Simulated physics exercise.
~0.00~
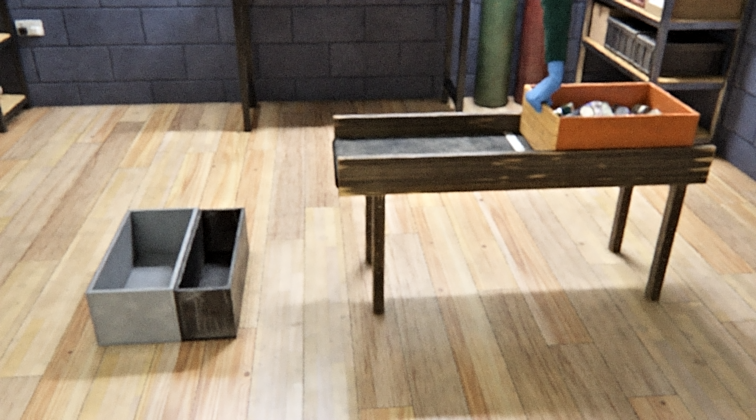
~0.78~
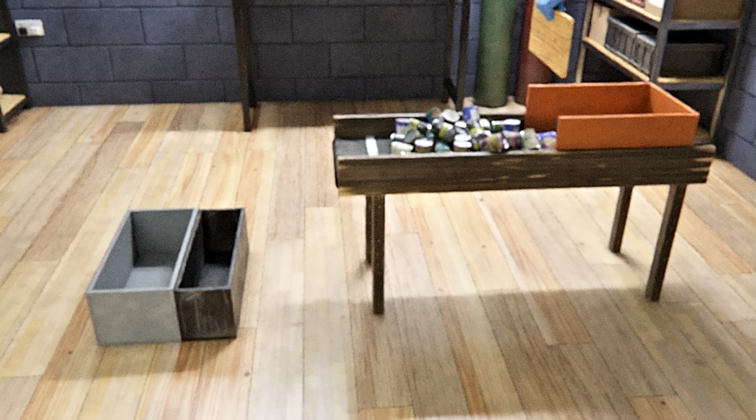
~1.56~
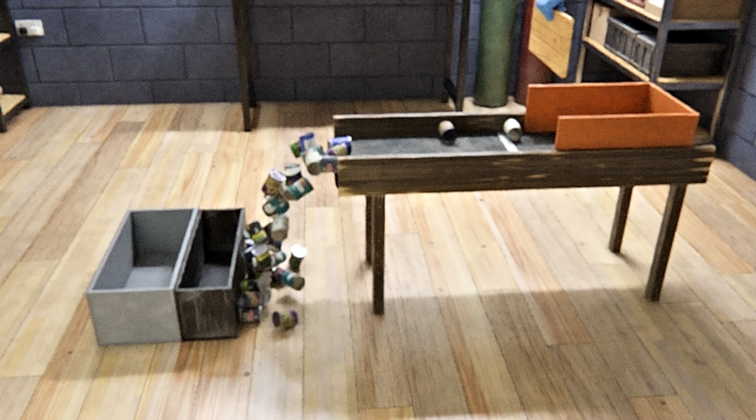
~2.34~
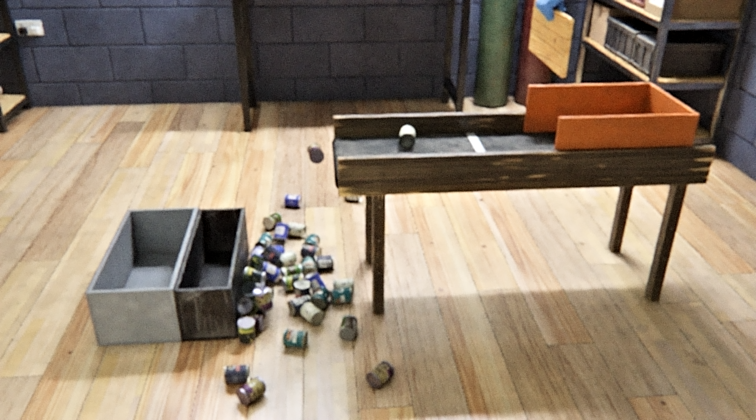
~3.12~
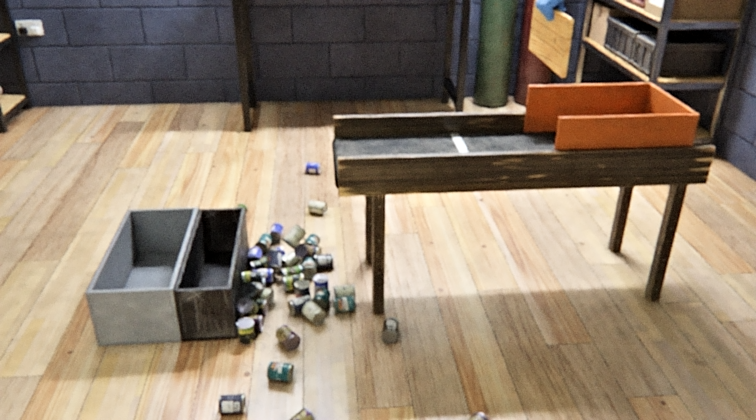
Small tins ride the belt left from the orange pen and spill mostly onto the floor.
